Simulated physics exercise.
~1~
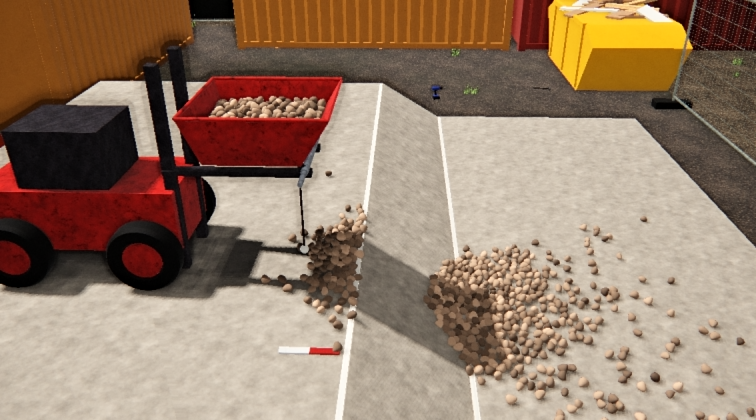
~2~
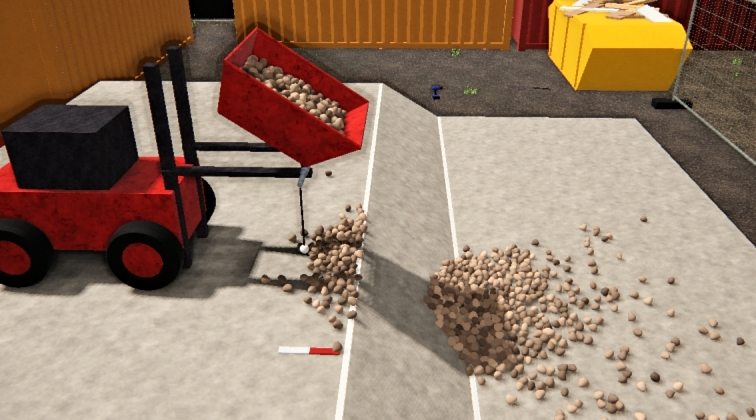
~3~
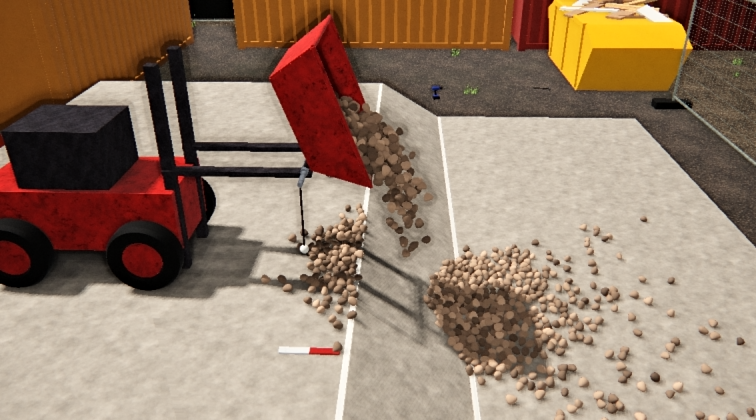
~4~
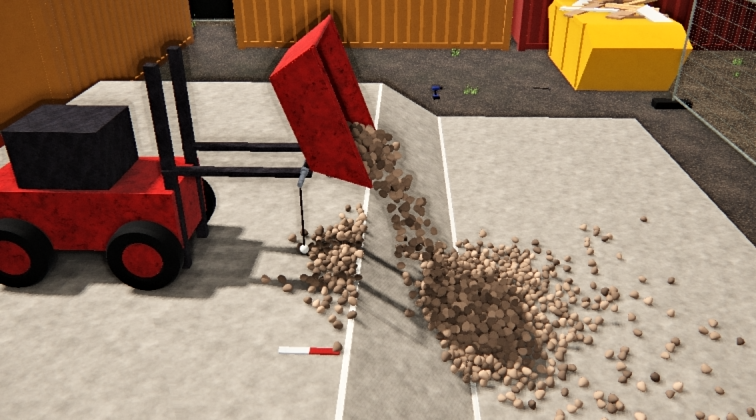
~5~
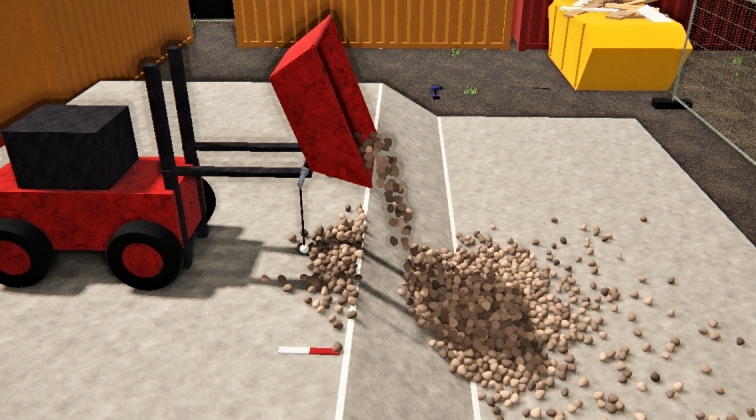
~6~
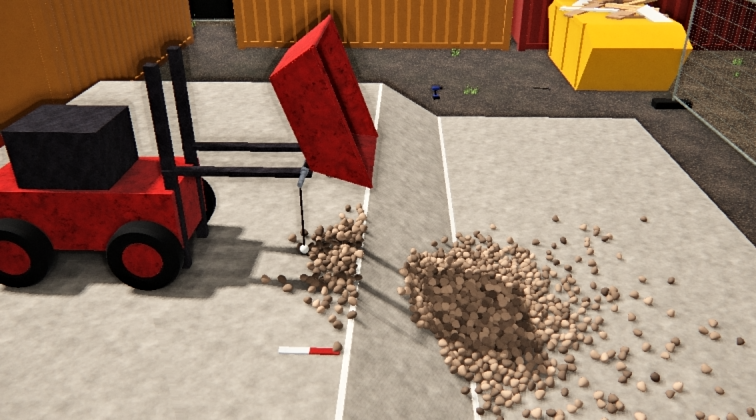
A forklift's red skip tips right and empties its brown stones onto the sloping ground's pile.
